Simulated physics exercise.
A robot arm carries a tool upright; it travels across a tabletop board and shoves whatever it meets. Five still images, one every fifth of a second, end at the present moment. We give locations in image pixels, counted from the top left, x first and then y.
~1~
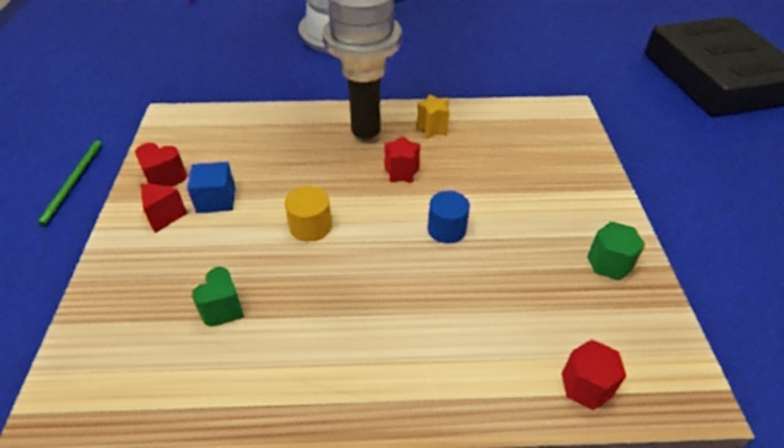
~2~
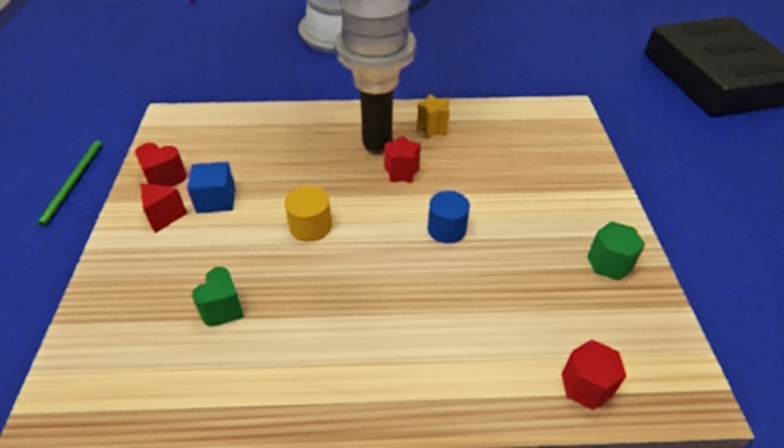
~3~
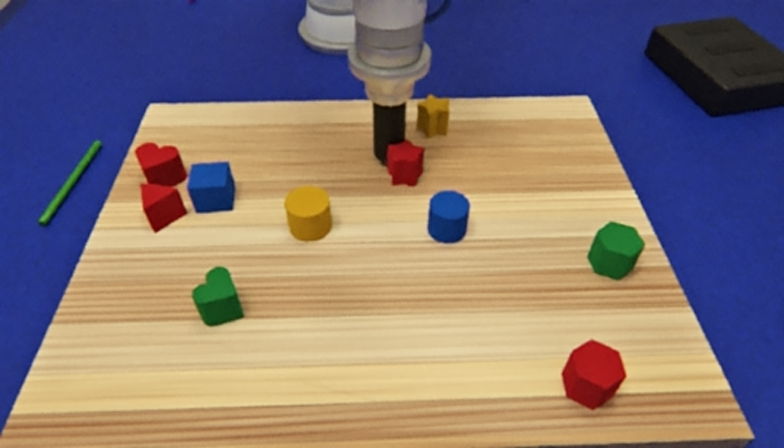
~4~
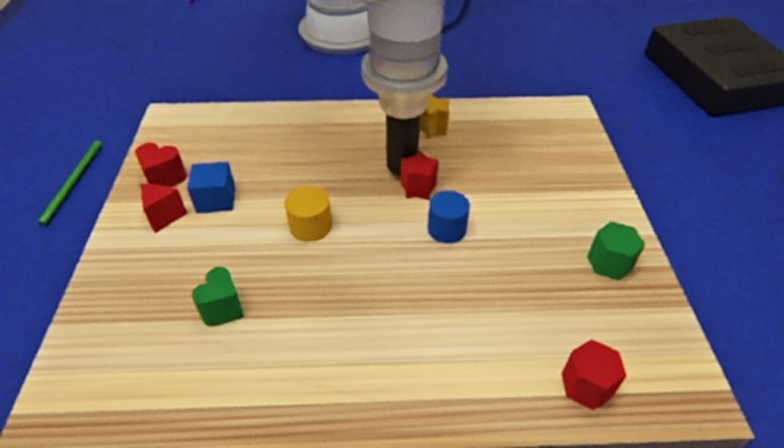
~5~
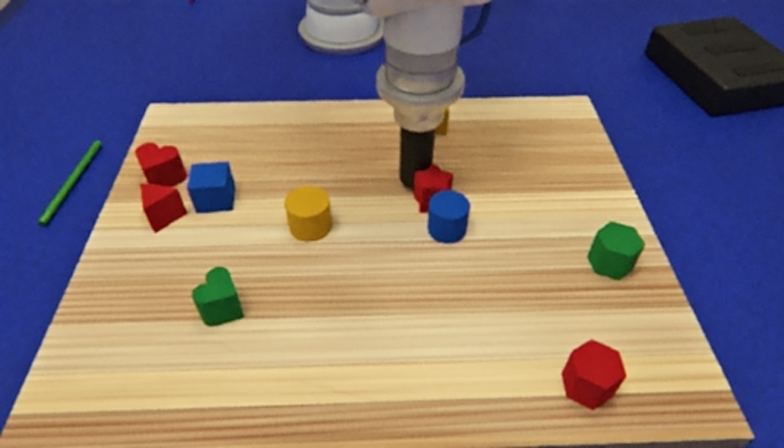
A robot arm's dark tip pushes the red star-shaped block diagonally right, nearer the blue cylinder.
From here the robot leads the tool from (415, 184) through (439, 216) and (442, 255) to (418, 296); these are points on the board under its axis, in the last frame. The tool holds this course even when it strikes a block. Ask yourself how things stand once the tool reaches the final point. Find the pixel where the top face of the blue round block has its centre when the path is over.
At (501, 277).
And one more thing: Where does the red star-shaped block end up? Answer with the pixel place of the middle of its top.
By then it is at (476, 247).
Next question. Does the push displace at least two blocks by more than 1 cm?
Going by the path, yes.
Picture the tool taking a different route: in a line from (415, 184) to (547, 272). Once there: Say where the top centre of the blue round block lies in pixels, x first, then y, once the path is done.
That would be at about pixel (472, 245).
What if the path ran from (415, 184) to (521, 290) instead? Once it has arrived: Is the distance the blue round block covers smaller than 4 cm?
No, I don't think so.
On the path given first. One third of the way, tool (440, 210); red star-shaped block (466, 209); blue round block (470, 238).
Two thirds of the way, tool (442, 250); red star-shaped block (477, 244), turned 30° anticlockwise; blue round block (496, 274).
At the end, tool (418, 289); red star-shaped block (476, 247), turned 50° anticlockwise; blue round block (501, 278).
